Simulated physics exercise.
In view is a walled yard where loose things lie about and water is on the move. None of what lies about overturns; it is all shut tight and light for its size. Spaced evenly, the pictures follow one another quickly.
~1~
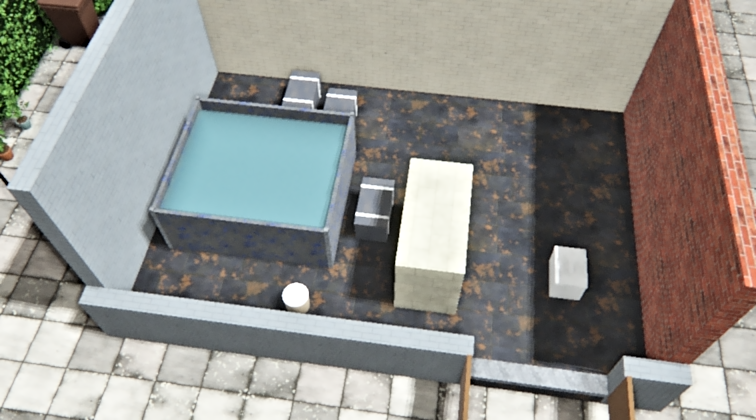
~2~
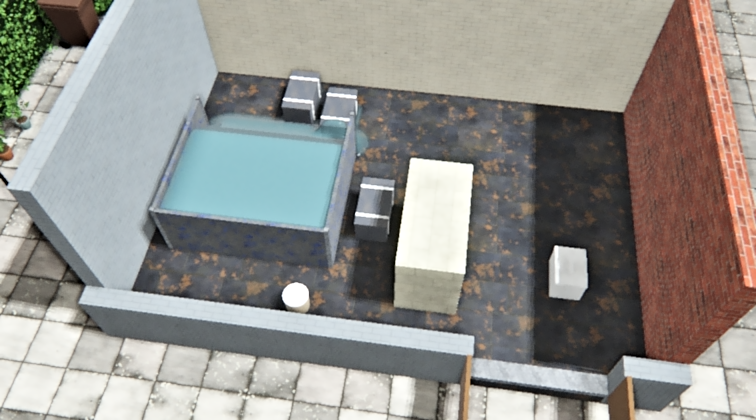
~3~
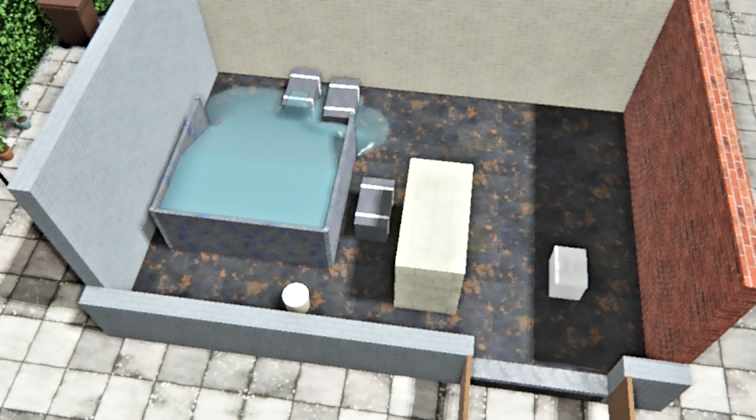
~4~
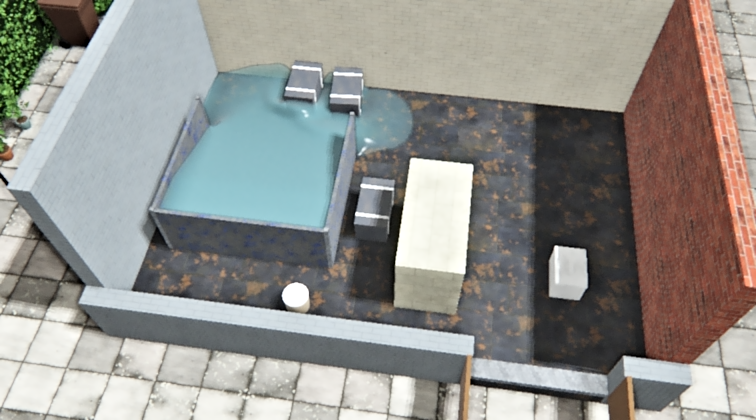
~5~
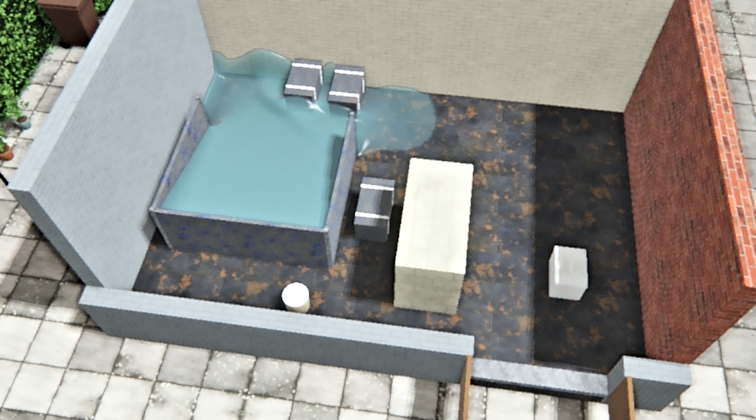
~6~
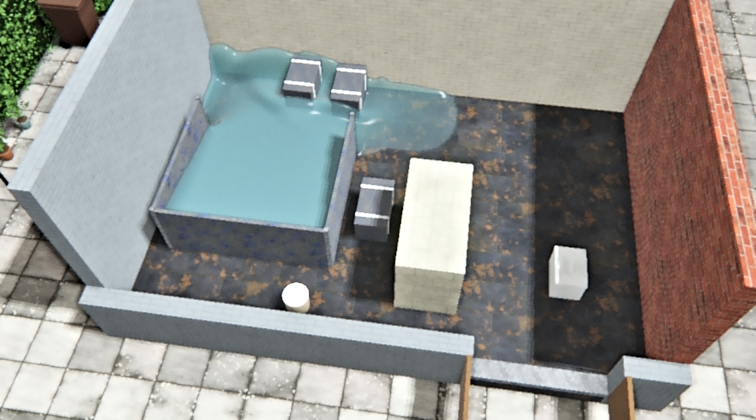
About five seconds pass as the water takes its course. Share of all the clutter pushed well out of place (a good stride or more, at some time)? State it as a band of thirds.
It falls in the band of two thirds or more.
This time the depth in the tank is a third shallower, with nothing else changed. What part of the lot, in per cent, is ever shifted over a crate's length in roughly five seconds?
Close to 80 % of the lot.
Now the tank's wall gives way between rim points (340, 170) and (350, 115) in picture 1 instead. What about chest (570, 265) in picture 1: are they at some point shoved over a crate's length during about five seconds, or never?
Went the full distance.
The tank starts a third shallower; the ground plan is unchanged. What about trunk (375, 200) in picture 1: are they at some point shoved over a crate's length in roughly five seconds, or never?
A lesser distance.
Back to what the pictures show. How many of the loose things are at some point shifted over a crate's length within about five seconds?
I make it 4 in total.
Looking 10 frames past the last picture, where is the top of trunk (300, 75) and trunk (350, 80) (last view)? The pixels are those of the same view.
Roughly (310, 103) for the first, roughly (529, 147) for the second.
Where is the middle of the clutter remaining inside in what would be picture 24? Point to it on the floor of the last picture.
About (447, 252).
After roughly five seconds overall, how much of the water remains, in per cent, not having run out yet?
Close to 96 per cent, I think.
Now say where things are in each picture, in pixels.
In the first picture, a trunk at (339, 108), on the bottom; a trunk at (301, 90) rests on the ground; 0 of 5 have shifted.
In the second picture, a trunk at (339, 107) rests on the ground; a trunk at (301, 90), on the bottom; 0 of 5 have shifted.
In the third picture, a trunk at (342, 98), on the bottom, close to its start; a trunk at (302, 88) rests on the ground, close to its start; 1 of 5 have shifted.
In the fourth picture, a trunk at (347, 85) rests on the ground, a stride from its start; a trunk at (304, 79), on the bottom, close to its start; 2 of 5 have shifted.
In the fifth picture, a trunk at (347, 83), on the bottom, a stride from its start; a trunk at (303, 77), on the bottom, close to its start; 2 of 5 have shifted.
In the sixth picture, a trunk at (349, 81) rests on the ground, a stride from its start; a trunk at (302, 73) floats, close to its start; 2 of 5 have shifted.
A moment on, 1 of 5 are well off their spots; 2 afloat.
Next, 2 of 5 are well off their spots; 1 afloat.
Later, 4 of 5 are well off their spots; 2 afloat.
In the end, 4 of 5 are well off their spots, and 4 have been at some point; 1 afloat.
